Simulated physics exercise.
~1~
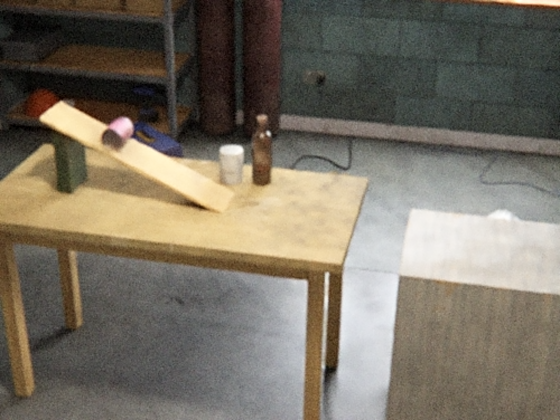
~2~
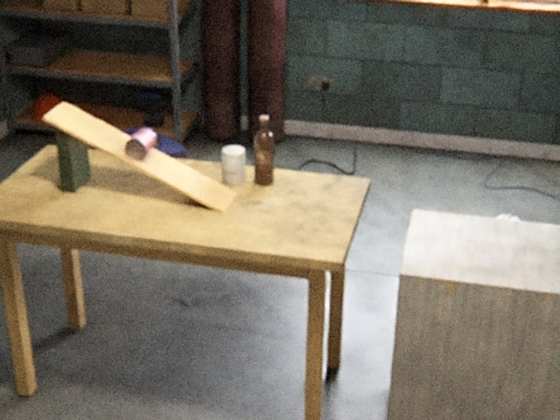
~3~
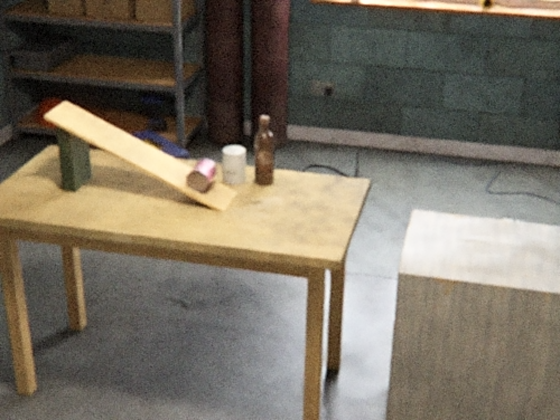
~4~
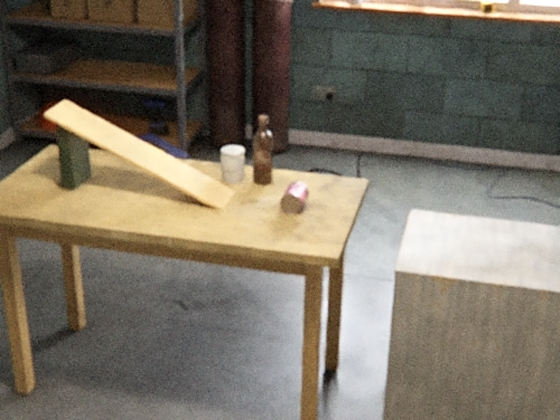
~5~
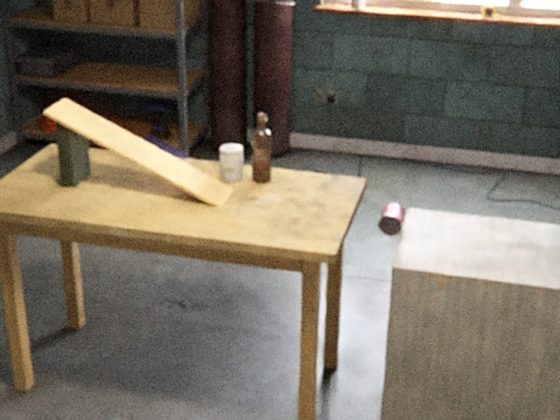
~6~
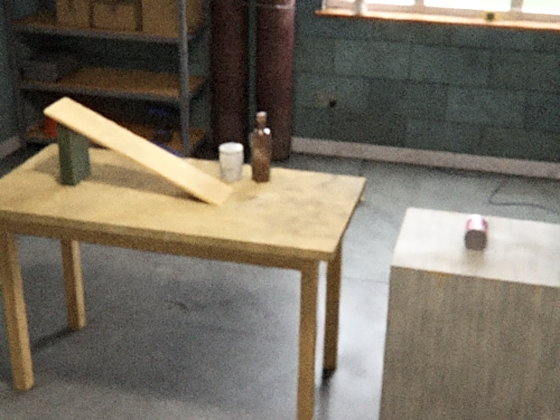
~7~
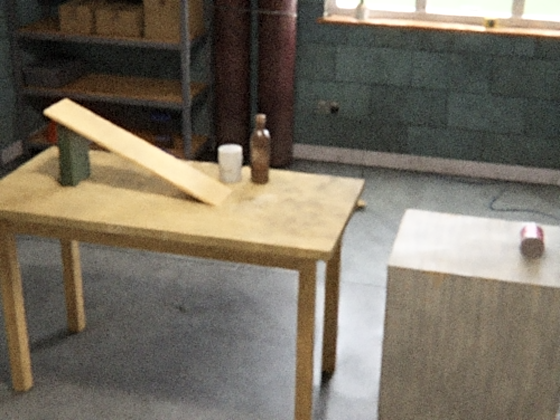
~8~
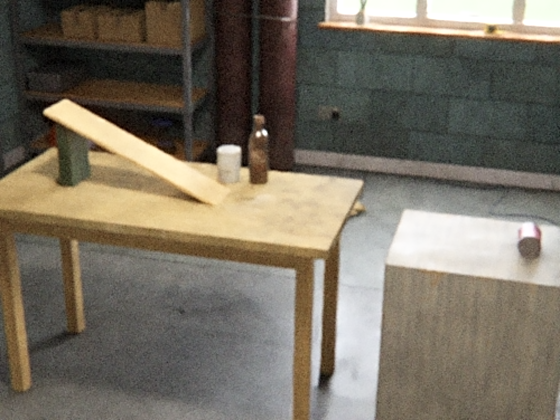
In a workshop with block walls and metal shelving, a wooden table holds a sloping board propped on a dark green block, with a white jar and a brown bottle standing nearby. A pink tin lying on its side rolls down the board to the right and onto the tabletop. It passes the jar and bottle without disturbing them and heads for the table's right edge. The tin leaves the table, crosses the gap and reaches the lower, pale top beyond. It rolls on across that surface and comes to rest near its right side, still on its side.
